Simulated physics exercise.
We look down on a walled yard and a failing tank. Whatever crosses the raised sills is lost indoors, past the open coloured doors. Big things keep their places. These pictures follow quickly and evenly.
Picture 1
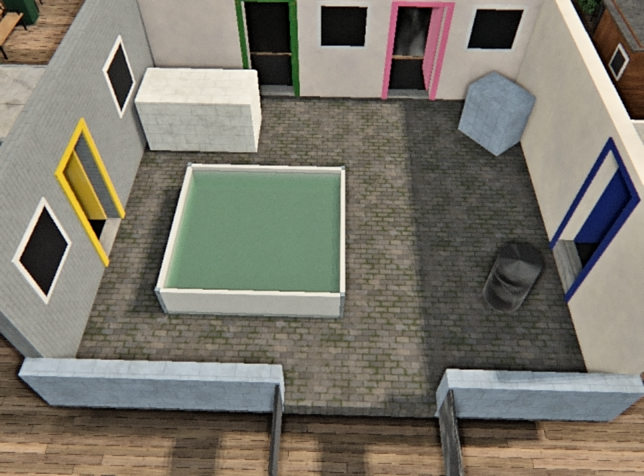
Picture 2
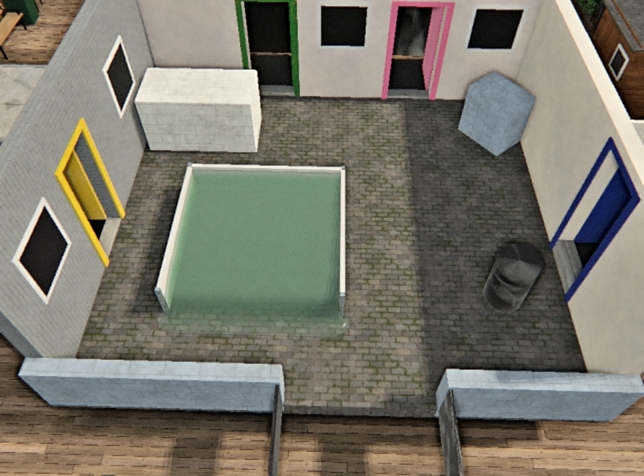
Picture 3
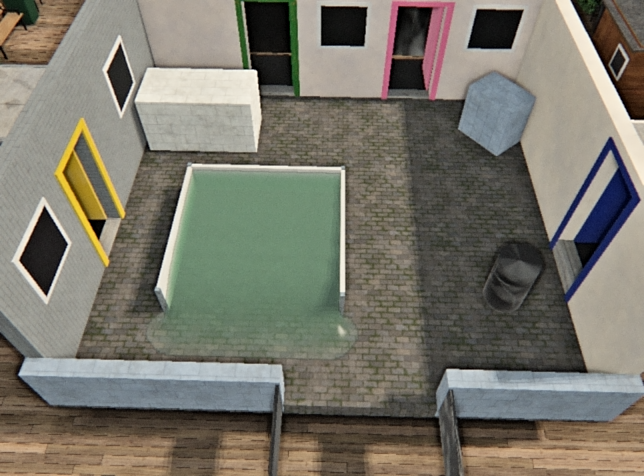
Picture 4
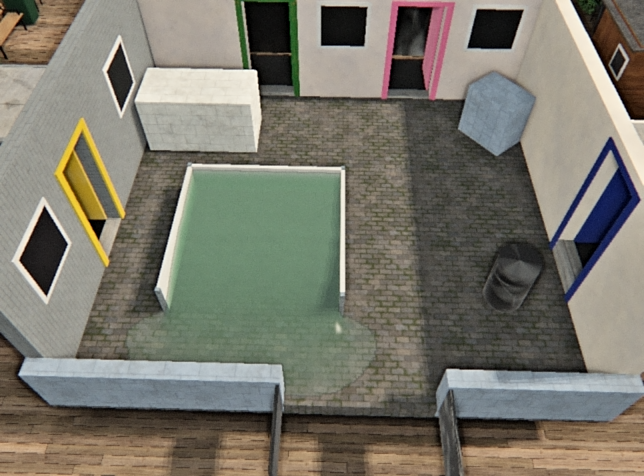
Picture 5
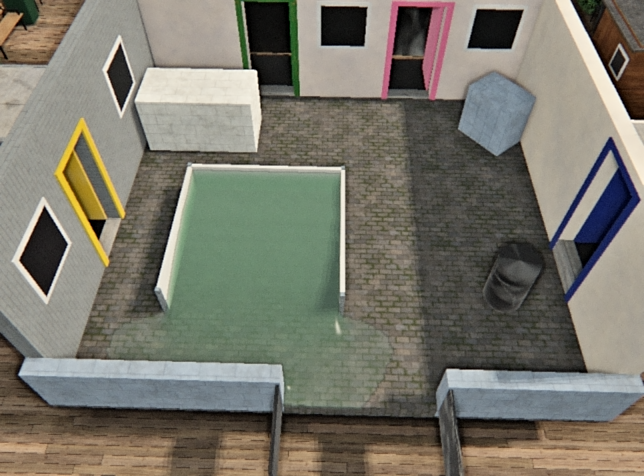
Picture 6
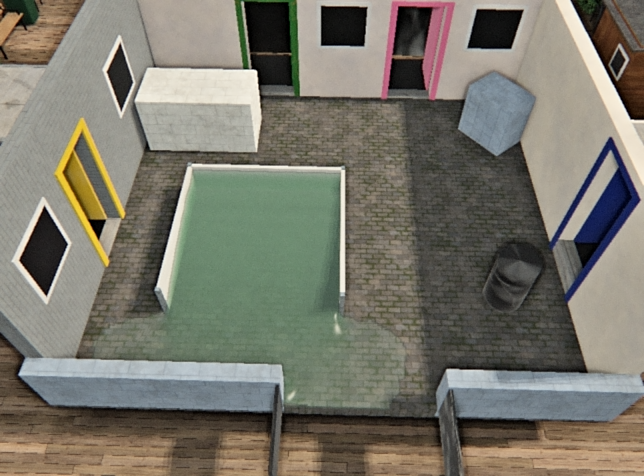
A walled courtyard with dark paving is seen from high above, from a fixed view. A white-rimmed tank of green water stands left of centre, with a white block behind it, a yellow-framed doorway at left, green and pink ones at the back, a blue one at right near a dark barrel, and a pale blue block in the far corner. The tank's near wall disappears and water spreads forward across the paving to the low front walls and the gap between them.
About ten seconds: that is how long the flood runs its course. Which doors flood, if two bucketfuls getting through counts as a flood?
The yellow door floods; the pink door does not flood; the blue door does not flood; the green door does not flood.
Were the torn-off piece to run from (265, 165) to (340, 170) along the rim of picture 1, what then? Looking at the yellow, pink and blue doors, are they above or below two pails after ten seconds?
I reckon the yellow door keeps within bounds, the pink door gets too much too, and the blue door keeps within bounds.
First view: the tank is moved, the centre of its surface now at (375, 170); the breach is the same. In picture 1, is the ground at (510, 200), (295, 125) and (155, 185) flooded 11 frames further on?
Points in turn: Not reached; not reached; not reached.
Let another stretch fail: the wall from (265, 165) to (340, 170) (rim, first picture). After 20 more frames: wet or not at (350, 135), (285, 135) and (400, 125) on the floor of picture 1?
Sequence: Wetted / wetted / wetted.
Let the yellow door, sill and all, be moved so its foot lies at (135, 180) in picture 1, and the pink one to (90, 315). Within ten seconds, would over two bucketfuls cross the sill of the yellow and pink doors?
Short version: The yellow one tops the limit and the pink one tops the limit.
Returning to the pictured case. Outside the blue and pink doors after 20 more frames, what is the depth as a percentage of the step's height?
The first is near 0 per cent, the second near 0 per cent.
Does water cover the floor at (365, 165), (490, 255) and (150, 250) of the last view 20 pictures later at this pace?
In turn, the points end up high and dry, high and dry and soaked.
A moment on, water covers 15 % of the floor; the yellow door not reached, the pink door not reached, the blue door not reached, the green door not reached.
Next, water covers 20 % of the floor; the yellow door wet at the sill, nothing in, the pink door not reached, the blue door not reached, the green door not reached.
Then, water covers 35 % of the floor; the yellow door under two buckets in, the pink door not reached, the blue door not reached, the green door not reached.
Later, water covers 55 % of the floor; the yellow door over two buckets in, the pink door not reached, the blue door wet at the sill, nothing in, the green door not reached.
In the end, water covers 75 % of the floor; the yellow door far over two buckets in, the pink door wet at the sill, nothing in, the blue door wet at the sill, nothing in, the green door wet at the sill, nothing in.
